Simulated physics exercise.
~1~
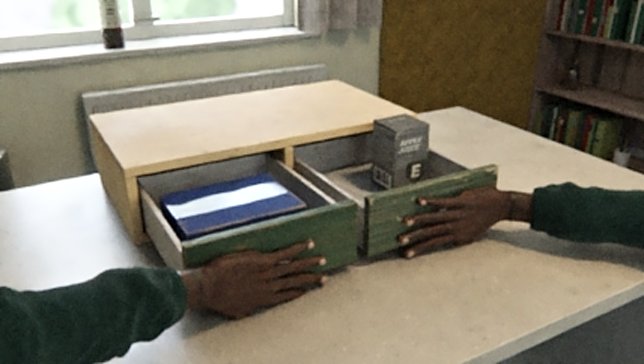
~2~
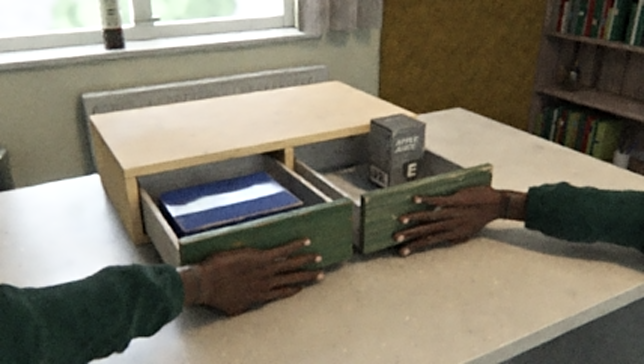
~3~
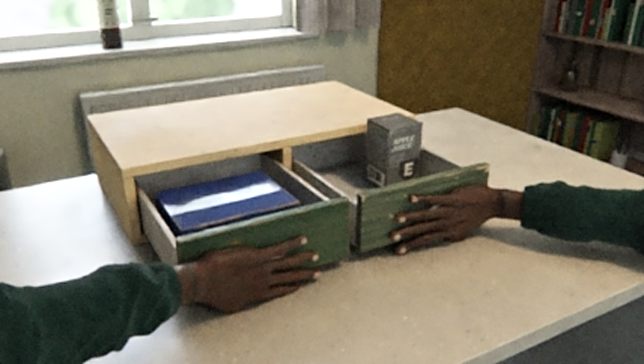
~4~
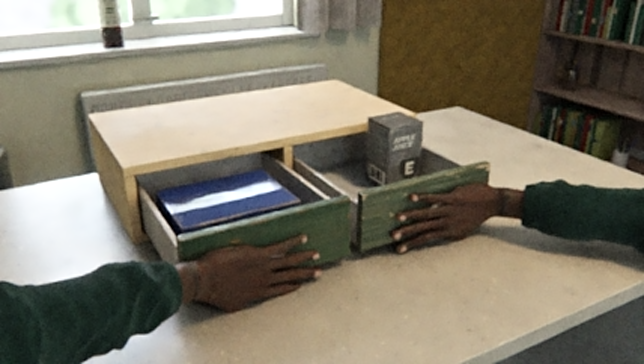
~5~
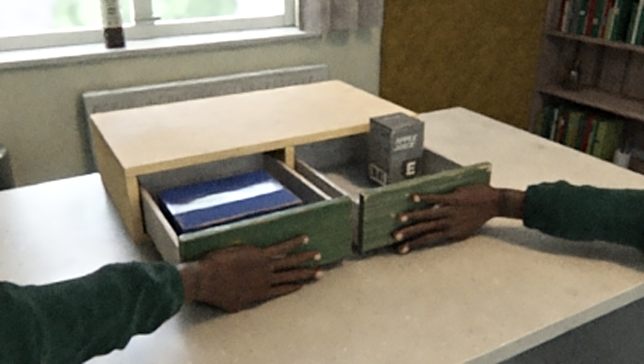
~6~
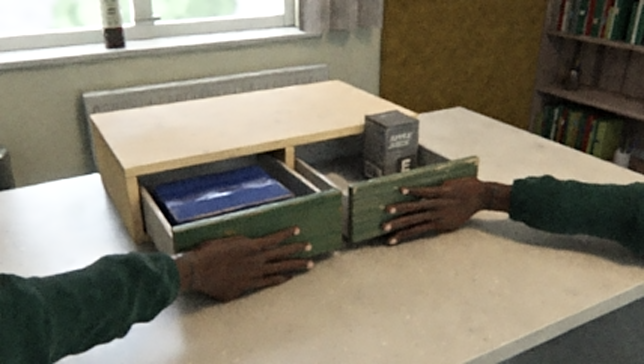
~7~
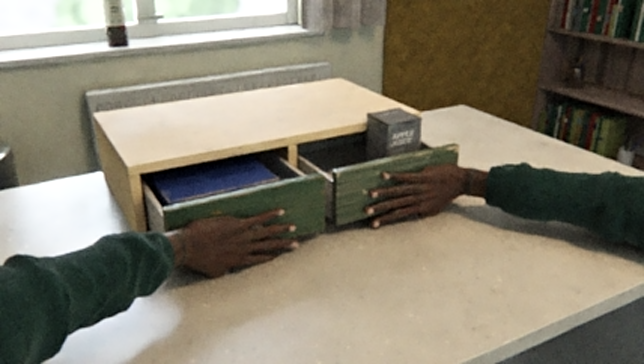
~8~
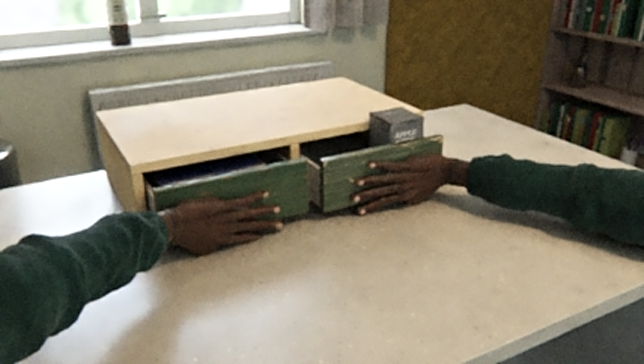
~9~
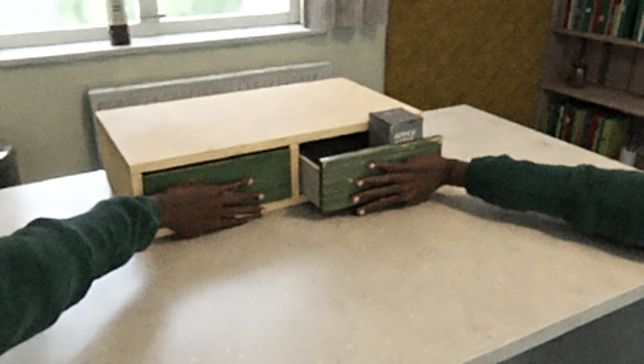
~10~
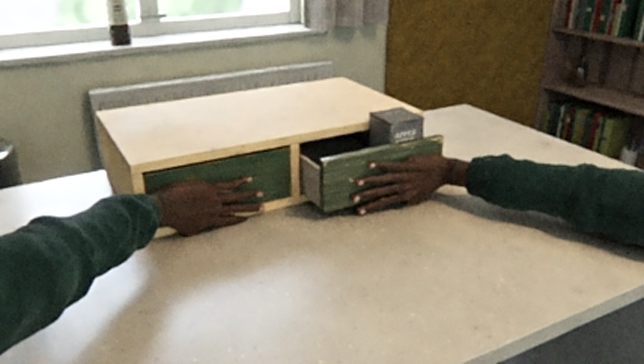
Two green-fronted drawers stand open side by side in a low wooden chest on a table, the left holding a flat blue box and the right an upright grey carton. A person in dark green sleeves rests one hand on each front, and at first almost nothing moves. Then both hands push, and the drawers slide inwards together. The right drawer stops partway, with the carton standing at the edge of the chest's top. The left drawer continues until it sits flush, hiding the blue box, while the right one remains ajar under the hand.
